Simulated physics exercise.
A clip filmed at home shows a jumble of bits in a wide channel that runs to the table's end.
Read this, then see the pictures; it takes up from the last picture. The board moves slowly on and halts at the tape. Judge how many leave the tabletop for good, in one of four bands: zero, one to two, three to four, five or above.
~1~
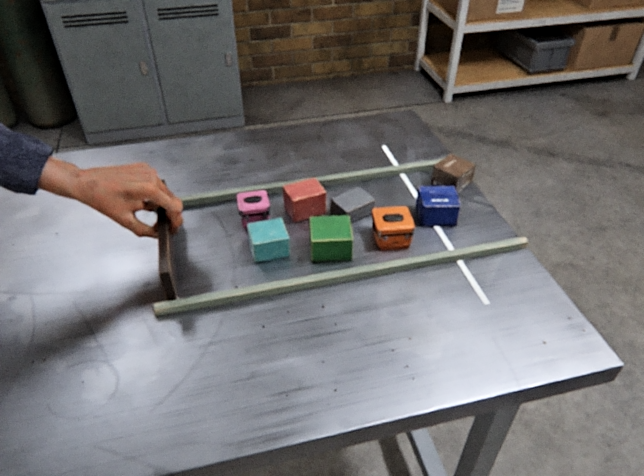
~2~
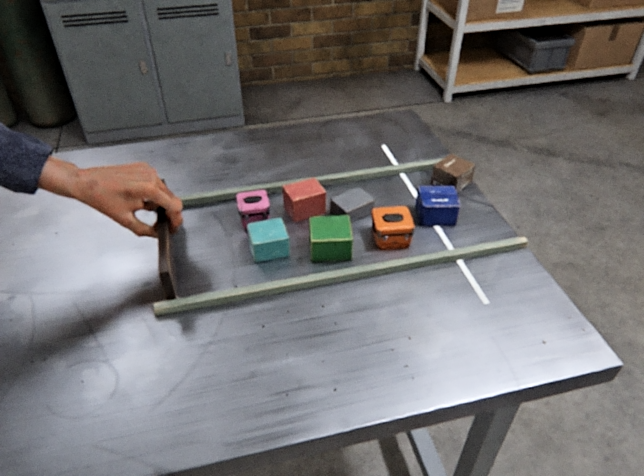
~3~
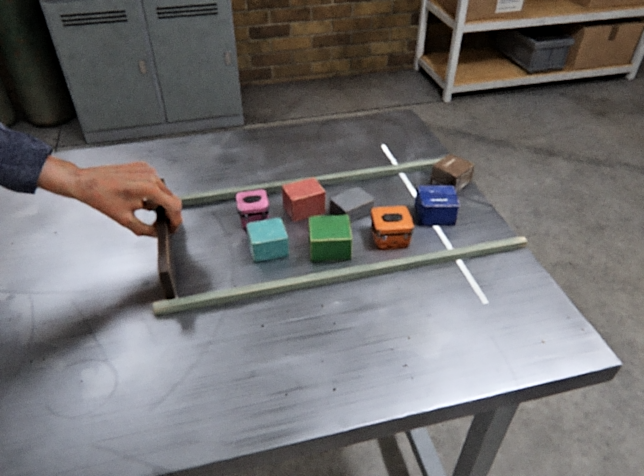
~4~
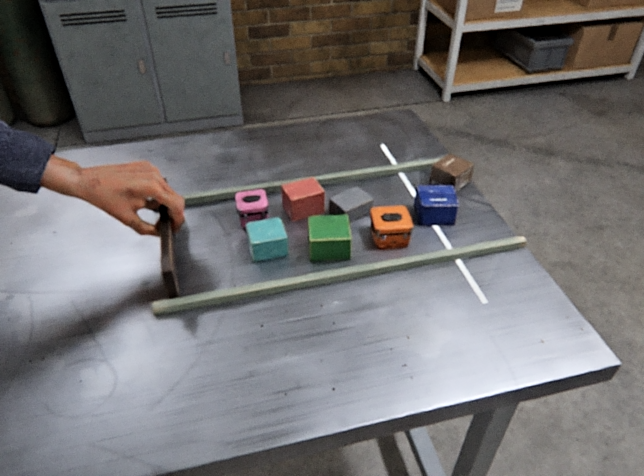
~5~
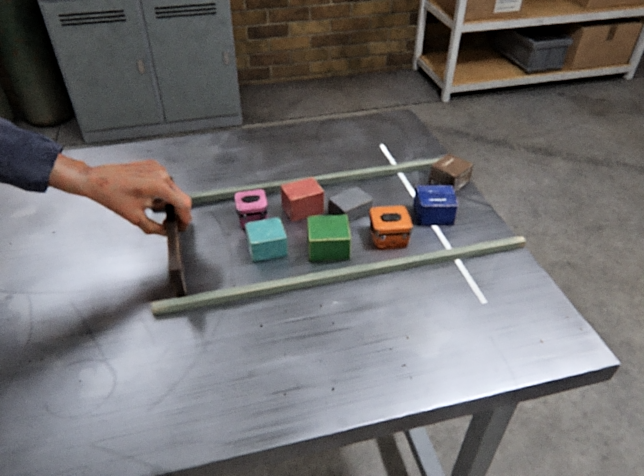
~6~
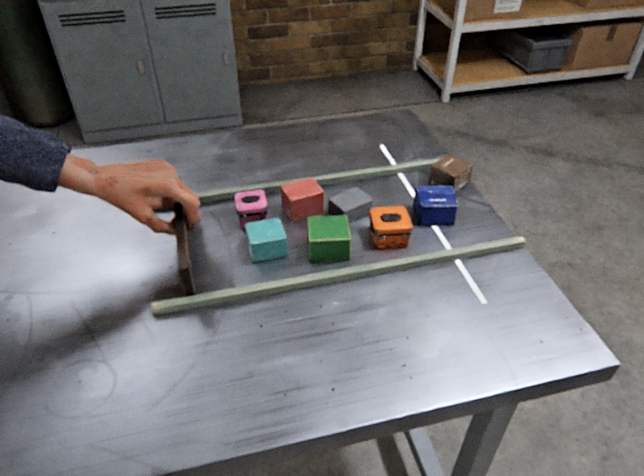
That falls in the band three to four.
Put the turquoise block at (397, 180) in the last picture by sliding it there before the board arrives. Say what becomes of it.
The turquoise block goes off.
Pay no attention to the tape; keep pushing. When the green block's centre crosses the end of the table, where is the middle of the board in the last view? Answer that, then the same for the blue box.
The middle is at (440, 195) when it's the green block, and at (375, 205) when it's the blue box.
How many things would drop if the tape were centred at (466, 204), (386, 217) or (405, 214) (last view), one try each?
Try by try, 6, 1 and 1.
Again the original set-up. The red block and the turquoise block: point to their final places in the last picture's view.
Result: One about (452, 174), other about (448, 210).
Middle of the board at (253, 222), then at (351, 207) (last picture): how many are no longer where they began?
I make it 2 at the first spot and 7 at the other.
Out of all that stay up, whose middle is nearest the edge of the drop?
The grey block finishes closest.
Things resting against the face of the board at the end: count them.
It's 2.
Soon after, none off yet; brown box at rest near (451, 174); blue box at rest near (435, 206); orange case at rest near (390, 227).
Then, none off yet; brown box at rest near (451, 174); blue box moved a little near (447, 202); orange case moved about its own width near (422, 221).
Further on, none off yet; brown box at rest near (451, 173); blue box moved well along near (498, 193); orange case moved well along near (482, 214).
By the end, the number that fall off is three or four; fallen, orange case, blue box and brown box.
